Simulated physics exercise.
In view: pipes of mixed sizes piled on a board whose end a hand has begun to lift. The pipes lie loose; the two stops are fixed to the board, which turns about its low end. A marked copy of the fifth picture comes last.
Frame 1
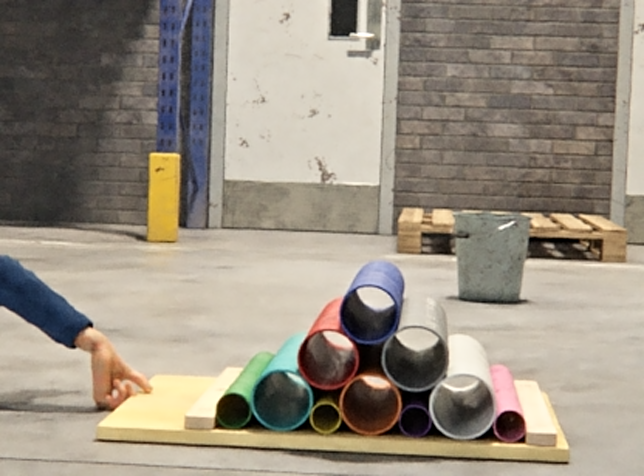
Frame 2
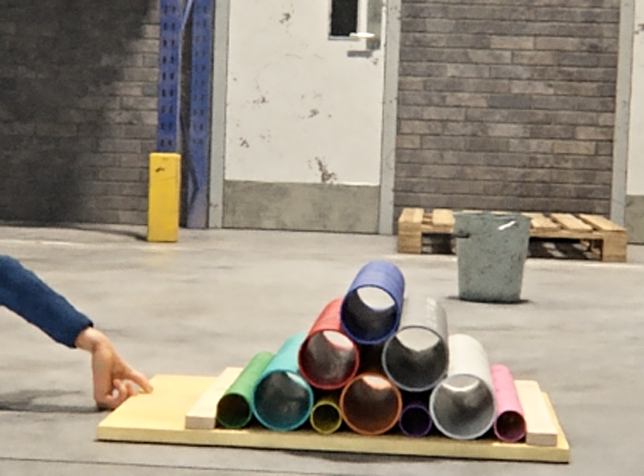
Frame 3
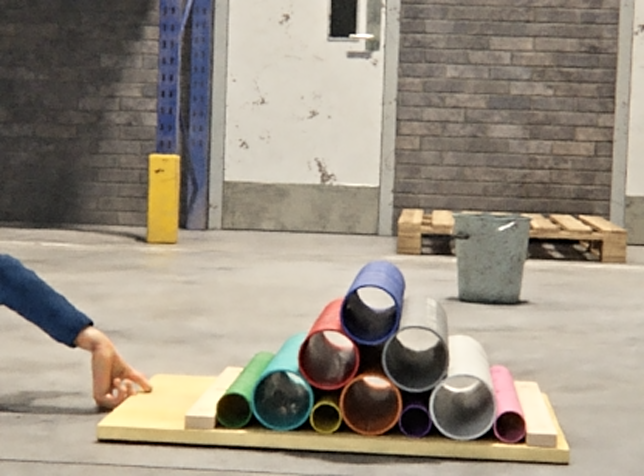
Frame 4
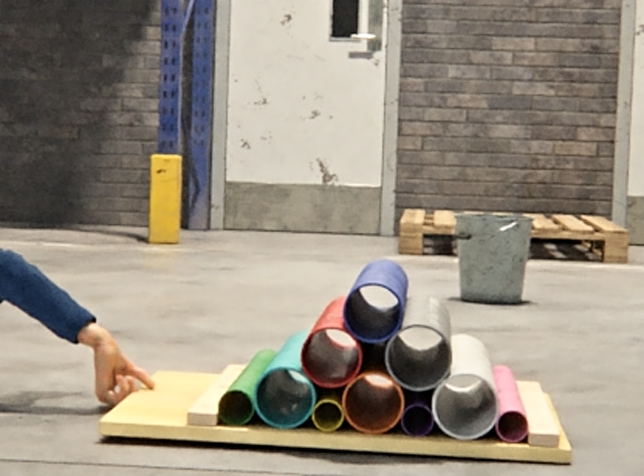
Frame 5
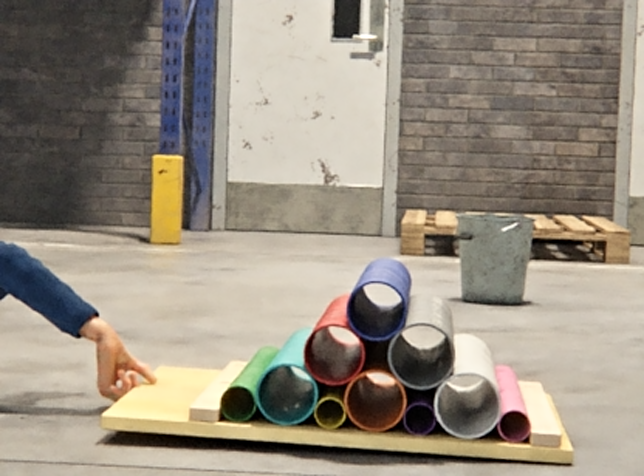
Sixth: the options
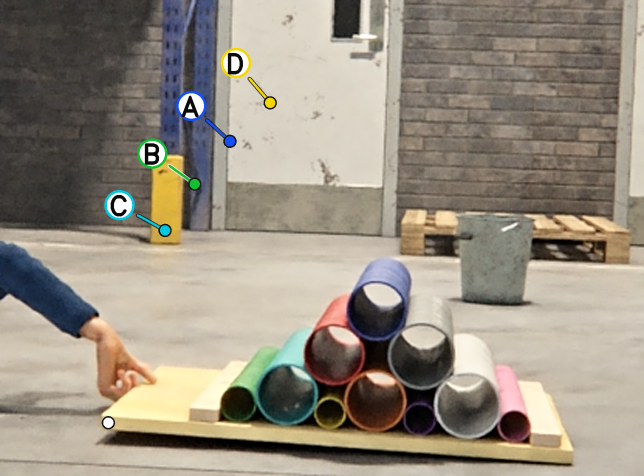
A hand at left barely lifting one end of a wooden board stacked with colourful loose pipes, the pile keeping its shape.
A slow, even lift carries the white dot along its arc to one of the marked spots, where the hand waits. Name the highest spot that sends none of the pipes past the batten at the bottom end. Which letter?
The highest mark that will do is A.
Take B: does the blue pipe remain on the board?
Yes.
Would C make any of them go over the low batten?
No, at C.
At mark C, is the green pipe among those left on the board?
Yes.
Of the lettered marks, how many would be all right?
The number is three.
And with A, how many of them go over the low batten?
It comes to none.
On the marked copy, A at (230, 141); B at (195, 184); C at (165, 230); D at (270, 103); the white dot at (108, 423).
Following A. Soon after the start, board at 21°.
Later, board at 40°.
In the end, board at 40°, none over the low batten.
As for the rest, B none over the low batten; C none over the low batten; D eight over the low batten.
